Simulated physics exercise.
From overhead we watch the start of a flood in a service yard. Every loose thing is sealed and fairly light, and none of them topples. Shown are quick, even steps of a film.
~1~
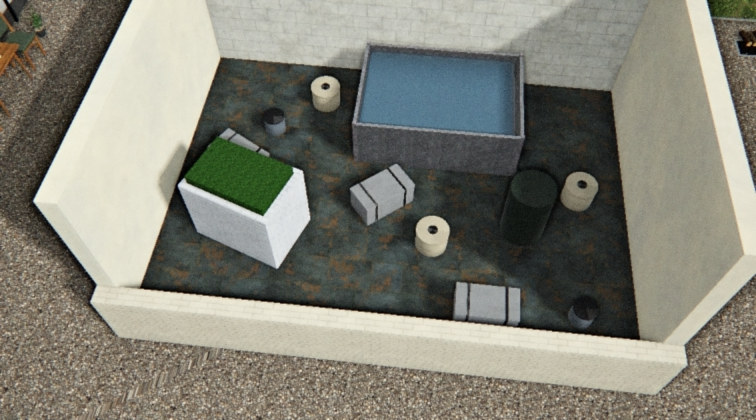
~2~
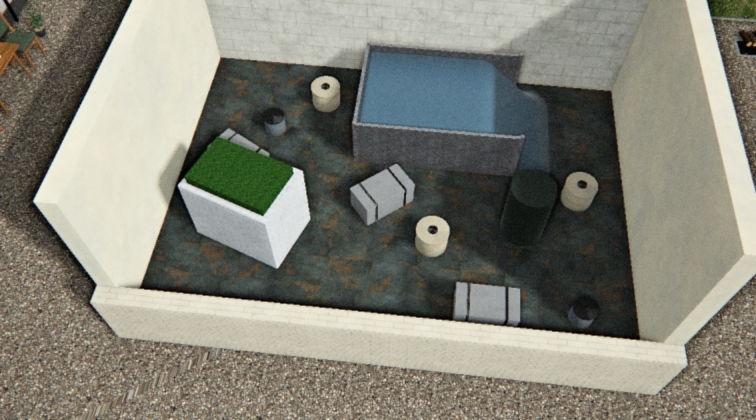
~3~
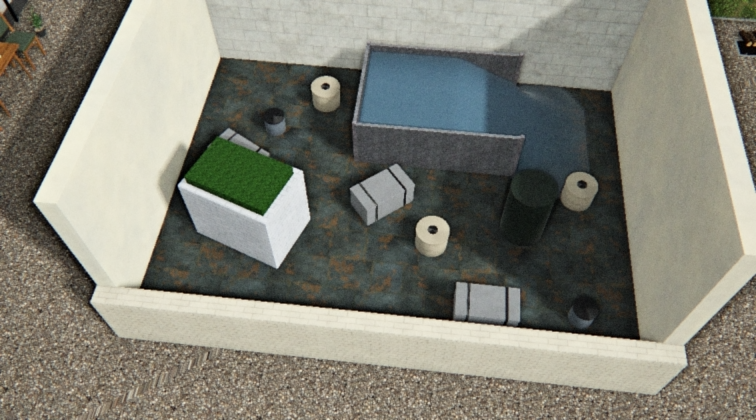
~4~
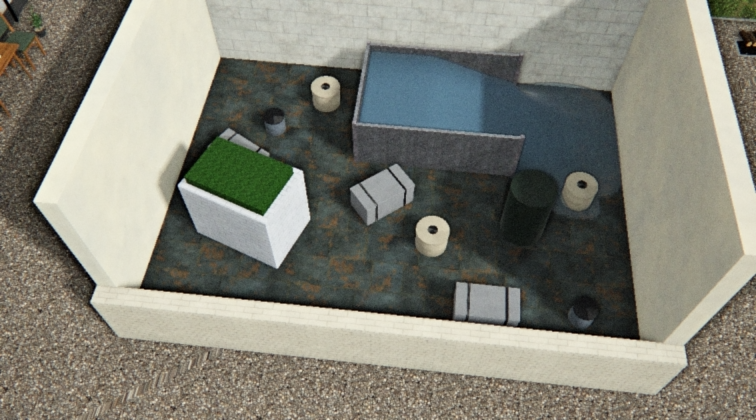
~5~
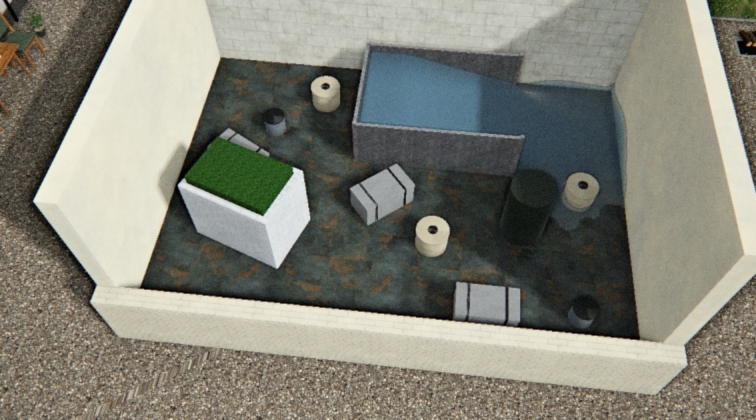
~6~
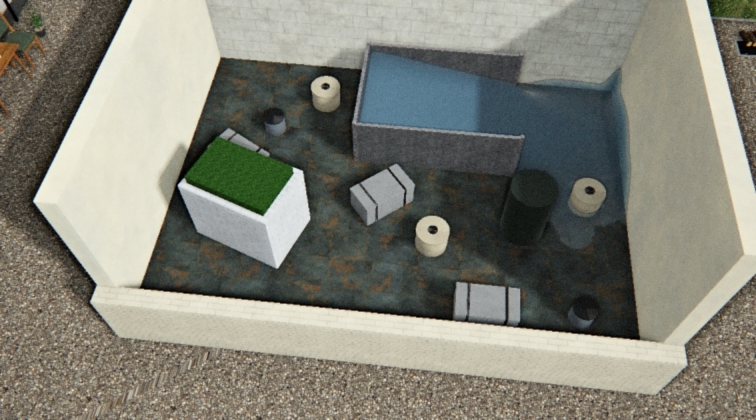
The footage shows a walled yard from above, where water pours from the open right side of a raised tank and spreads along the right wall, reaching a cream tub, which shifts slightly while the other scattered objects stay still.
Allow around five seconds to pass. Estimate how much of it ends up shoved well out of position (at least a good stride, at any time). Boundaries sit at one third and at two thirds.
It lands in the middle band.
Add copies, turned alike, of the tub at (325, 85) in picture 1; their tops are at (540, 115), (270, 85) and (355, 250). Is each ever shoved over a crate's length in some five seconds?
Twin one: Slides well clear; twin two: Barely shifts; twin three: Slides well clear.
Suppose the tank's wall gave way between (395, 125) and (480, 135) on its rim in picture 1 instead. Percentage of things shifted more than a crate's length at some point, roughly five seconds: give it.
Roughly 60 percent.
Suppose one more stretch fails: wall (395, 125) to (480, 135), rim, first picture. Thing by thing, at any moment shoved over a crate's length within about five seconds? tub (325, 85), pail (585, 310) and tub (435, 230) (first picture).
Taking them in order, less than that, displaced that much, displaced that much.
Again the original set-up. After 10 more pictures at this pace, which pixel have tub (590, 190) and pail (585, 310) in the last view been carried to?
Estimated positions: (591, 325) and (531, 327), approximately.
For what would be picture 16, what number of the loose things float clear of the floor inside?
By my tally, 2.
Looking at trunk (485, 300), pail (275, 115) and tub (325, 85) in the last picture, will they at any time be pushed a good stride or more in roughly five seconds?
As listed: Travels that far, falls short and falls short.
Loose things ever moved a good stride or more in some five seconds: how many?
The total is 4.
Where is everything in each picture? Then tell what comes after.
The first picture shows a tub at (582, 185), on the bottom; a pail at (274, 116), on the bottom; 0 of 8 have shifted.
The second picture shows a tub at (582, 185), on the bottom; a pail at (274, 116) rests on the ground; 0 of 8 have shifted.
The third picture shows a tub at (582, 185), on the bottom; a pail at (274, 116) rests on the ground; 0 of 8 have shifted.
The fourth picture shows a tub at (582, 185) rests on the ground; a pail at (274, 116) rests on the ground; 0 of 8 have shifted.
The fifth picture shows a tub at (583, 185), on the bottom; a pail at (274, 116) rests on the ground; 0 of 8 have shifted.
The sixth picture shows a tub at (590, 191), on the bottom, close to its start; a pail at (274, 116), on the bottom; 1 of 8 have shifted.
A moment on, 1 of 8 are well off their spots; 0 afloat.
Next, 2 of 8 are well off their spots; 2 afloat.
Later, 3 of 8 are well off their spots; 2 afloat.
In the end, 4 of 8 are well off their spots, and 4 have been at some point; 4 afloat.
